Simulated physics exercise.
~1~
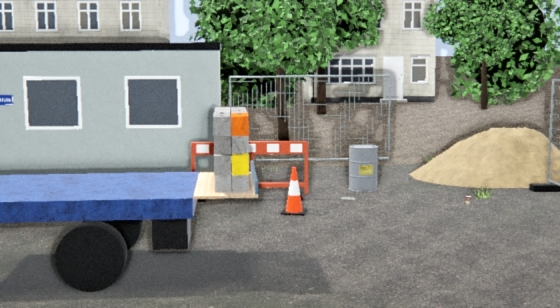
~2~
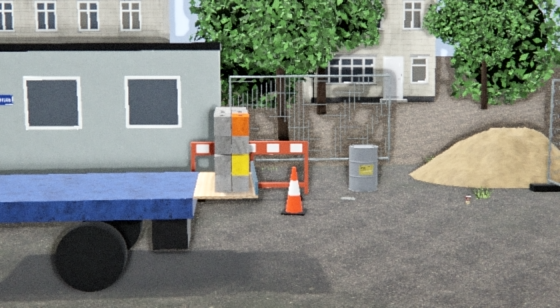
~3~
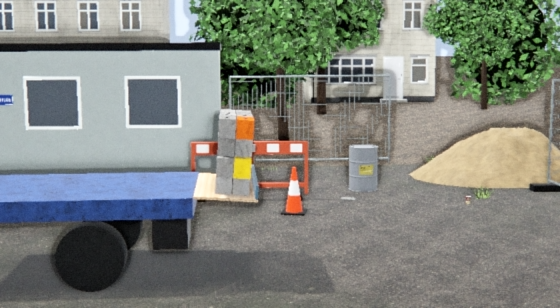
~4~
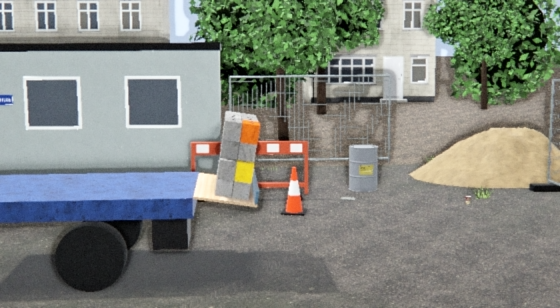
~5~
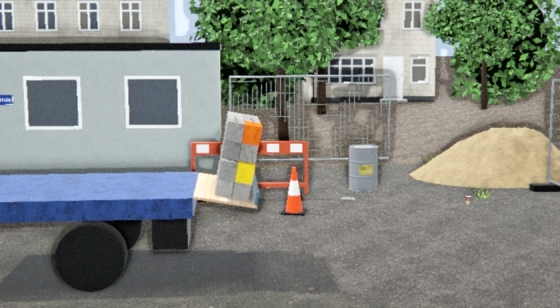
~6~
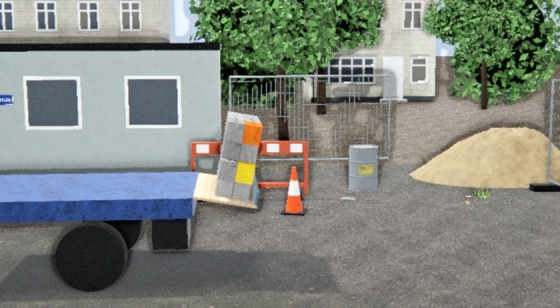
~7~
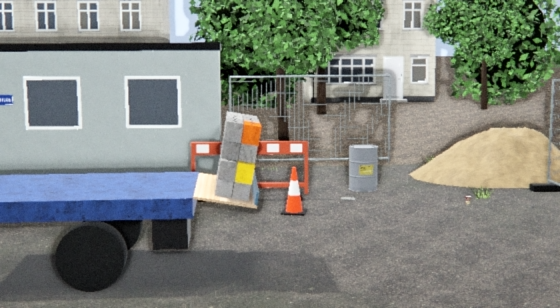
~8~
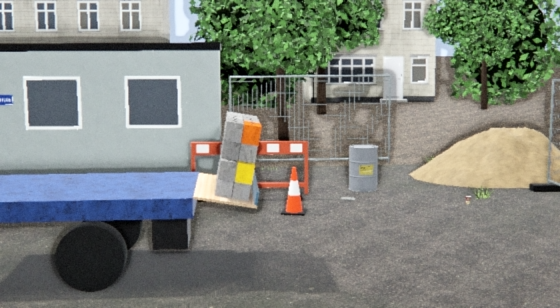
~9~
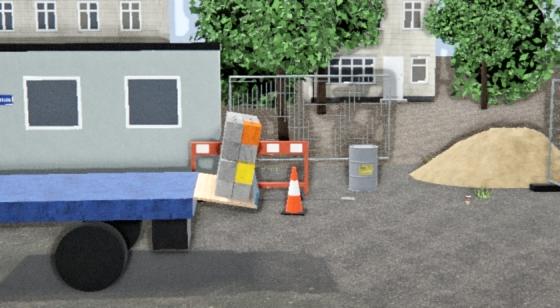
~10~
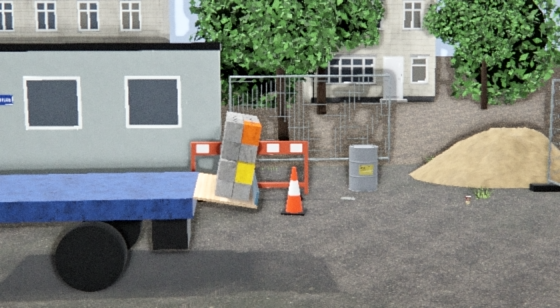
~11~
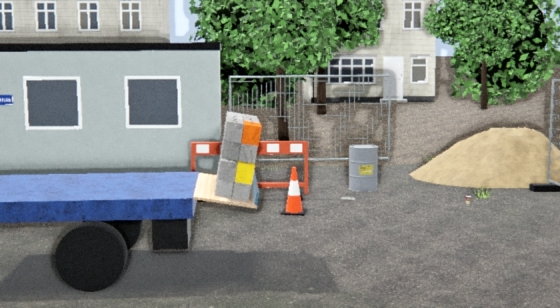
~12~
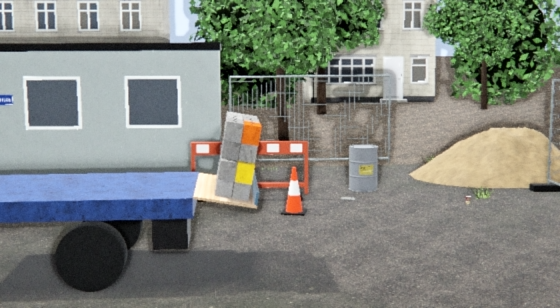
Flat-bed truck's rear flap tilting down to the right, its stacked grey, orange and yellow blocks leaning together and staying on.
